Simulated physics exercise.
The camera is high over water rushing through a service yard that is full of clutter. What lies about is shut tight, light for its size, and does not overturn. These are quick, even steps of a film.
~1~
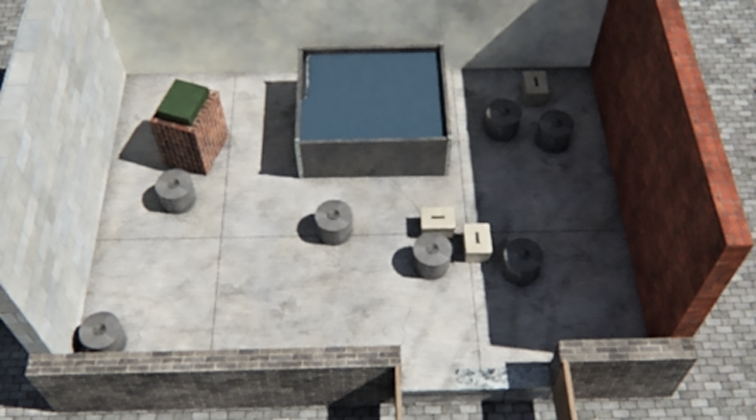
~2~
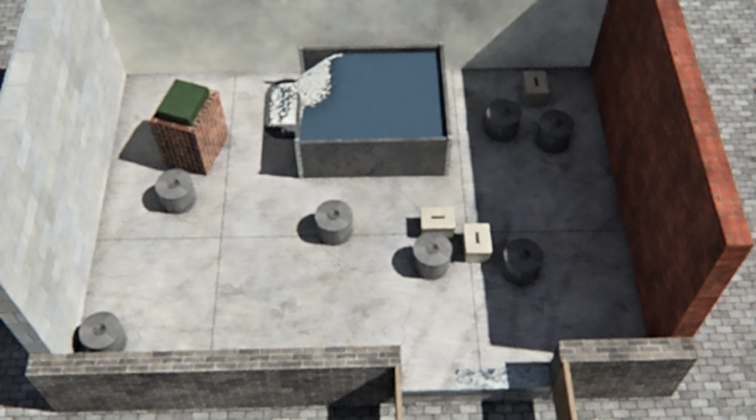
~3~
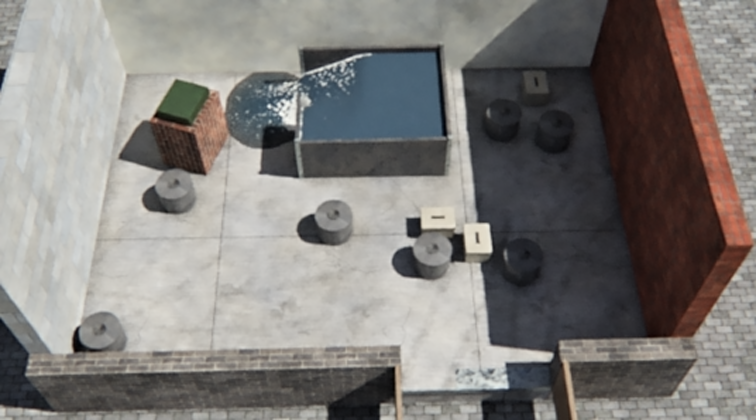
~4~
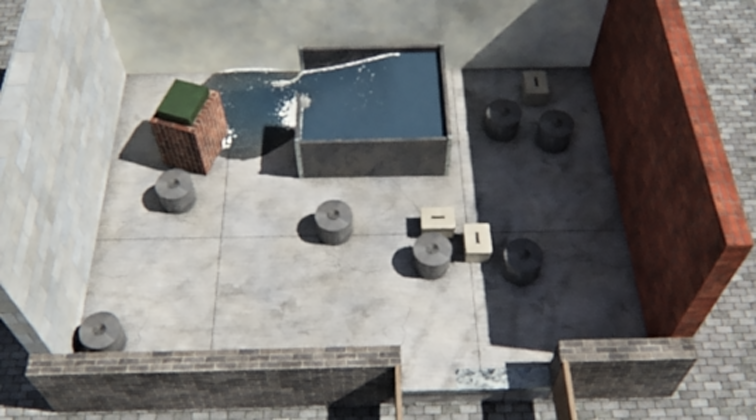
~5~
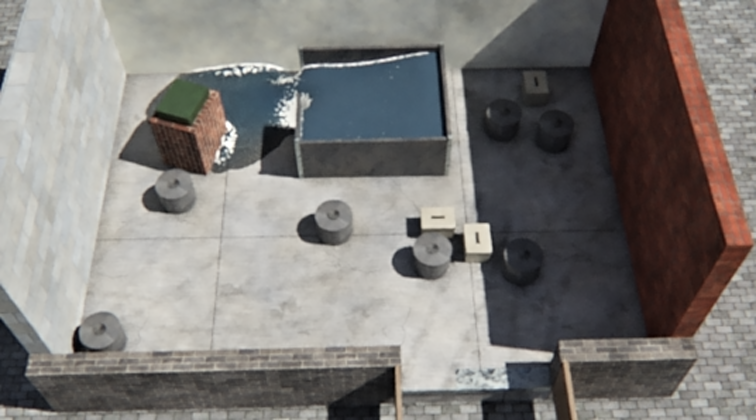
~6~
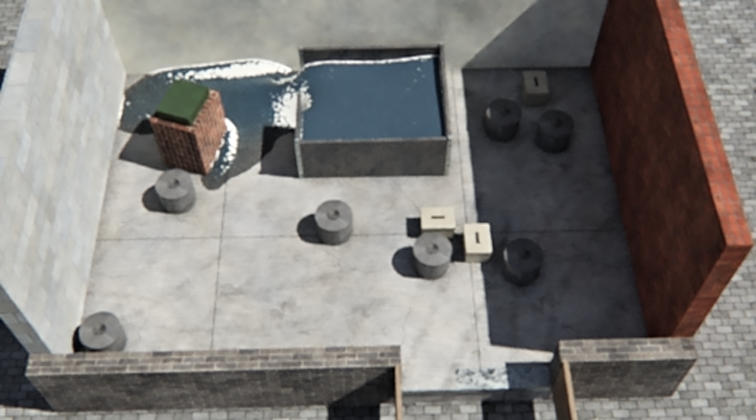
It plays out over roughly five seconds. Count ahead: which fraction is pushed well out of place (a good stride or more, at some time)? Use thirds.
That comes to not even a third.
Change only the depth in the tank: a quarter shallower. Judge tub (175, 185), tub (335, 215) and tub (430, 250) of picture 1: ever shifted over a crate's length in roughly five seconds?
In that order: Swept aside, never so far, never so far.
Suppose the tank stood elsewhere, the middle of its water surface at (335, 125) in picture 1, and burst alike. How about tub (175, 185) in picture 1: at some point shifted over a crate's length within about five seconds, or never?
Answer: Yes.
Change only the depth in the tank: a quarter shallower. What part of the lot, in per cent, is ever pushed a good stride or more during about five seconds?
About 20 per cent.
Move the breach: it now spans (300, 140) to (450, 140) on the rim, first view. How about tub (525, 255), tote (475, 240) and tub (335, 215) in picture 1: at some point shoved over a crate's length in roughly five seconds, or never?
In turn: Swept aside, shifted that much, that far or more.
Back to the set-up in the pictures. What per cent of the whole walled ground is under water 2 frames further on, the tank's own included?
About 20 per cent.
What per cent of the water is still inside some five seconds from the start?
About 100 per cent.
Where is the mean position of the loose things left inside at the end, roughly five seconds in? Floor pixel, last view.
Roughly at (446, 226).
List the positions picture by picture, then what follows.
In the first picture, a tub at (173, 184) rests on the ground; a tub at (99, 330) rests on the ground; 0 of 10 have shifted.
In the second picture, a tub at (173, 184) rests on the ground; a tub at (99, 330), on the bottom; 0 of 10 have shifted.
In the third picture, a tub at (173, 184) rests on the ground; a tub at (99, 330) rests on the ground; 0 of 10 have shifted.
In the fourth picture, a tub at (173, 184), on the bottom; a tub at (99, 330), on the bottom; 0 of 10 have shifted.
In the fifth picture, a tub at (173, 184) rests on the ground; a tub at (99, 330), on the bottom; 0 of 10 have shifted.
In the sixth picture, a tub at (173, 184), on the bottom; a tub at (99, 330), on the bottom; 0 of 10 have shifted.
A moment on, 0 of 10 are well off their spots; 0 afloat.
Next, 0 of 10 are well off their spots; 1 afloat.
Later, 1 of 10 are well off their spots; 2 afloat.
In the end, 2 of 10 are well off their spots, and 2 have been at some point; 2 afloat.
